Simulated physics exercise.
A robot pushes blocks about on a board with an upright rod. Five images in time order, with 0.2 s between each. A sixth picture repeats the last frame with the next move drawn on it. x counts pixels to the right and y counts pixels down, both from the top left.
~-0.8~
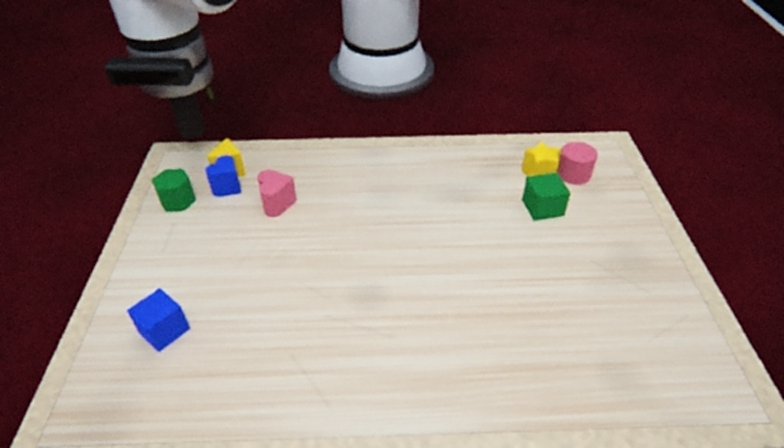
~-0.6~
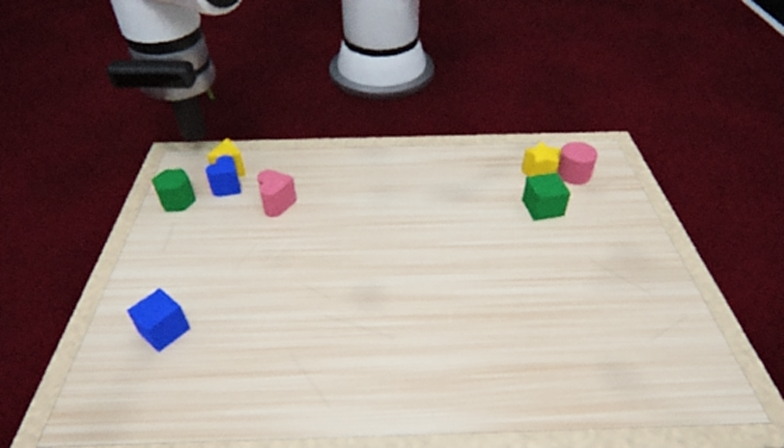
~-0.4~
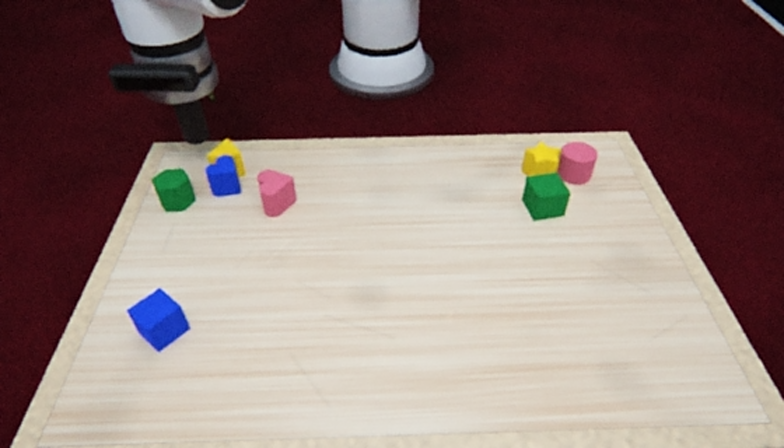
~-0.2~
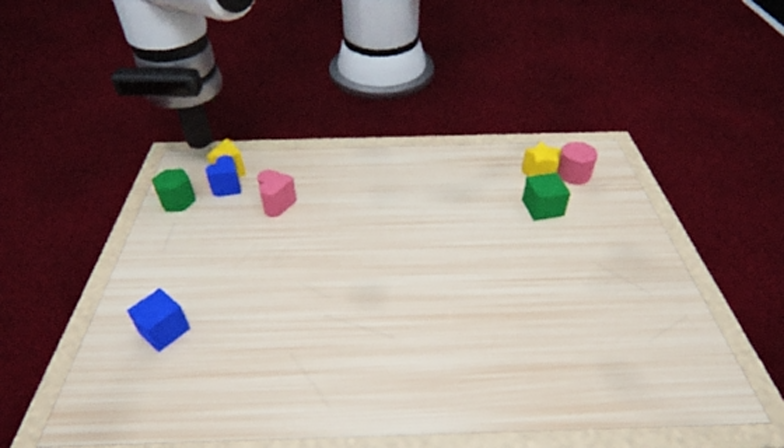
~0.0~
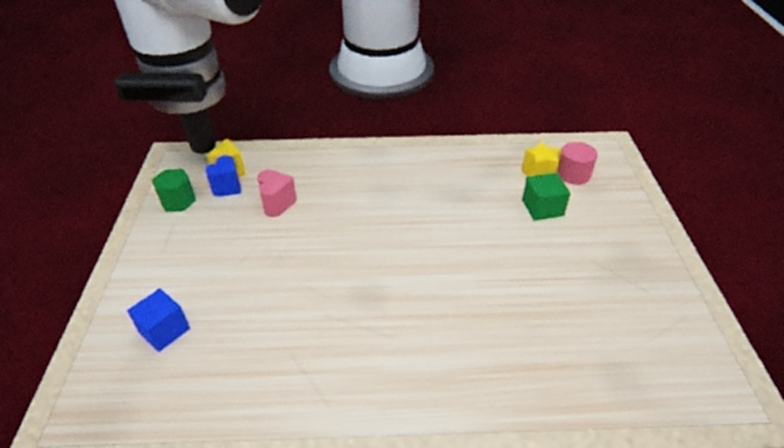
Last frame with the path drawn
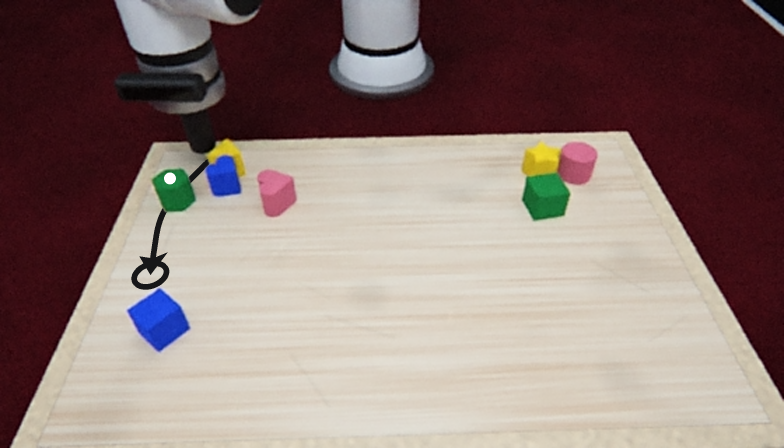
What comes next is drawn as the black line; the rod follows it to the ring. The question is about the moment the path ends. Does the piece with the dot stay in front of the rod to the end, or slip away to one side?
I predict the rod still has it in front.
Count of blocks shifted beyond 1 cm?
1.
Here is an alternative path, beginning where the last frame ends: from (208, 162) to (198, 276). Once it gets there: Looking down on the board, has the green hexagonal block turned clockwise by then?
The answer is yes.
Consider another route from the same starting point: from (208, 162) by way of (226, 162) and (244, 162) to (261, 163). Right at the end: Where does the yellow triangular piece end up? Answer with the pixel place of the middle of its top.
When the path ends, it will be at (249, 155).
Path on the board, from (208, 162) via (177, 193) and (157, 231), ending at (150, 275); the dot is on the green hexagonal block.
What follows on the original path. One third of the way, rod at (172, 179); green hexagonal block at (161, 190).
Two thirds of the way, rod at (151, 217); green hexagonal block at (138, 231).
At the end, rod at (144, 261); green hexagonal block at (114, 277), turned 35° clockwise; yellow triangular piece in place.
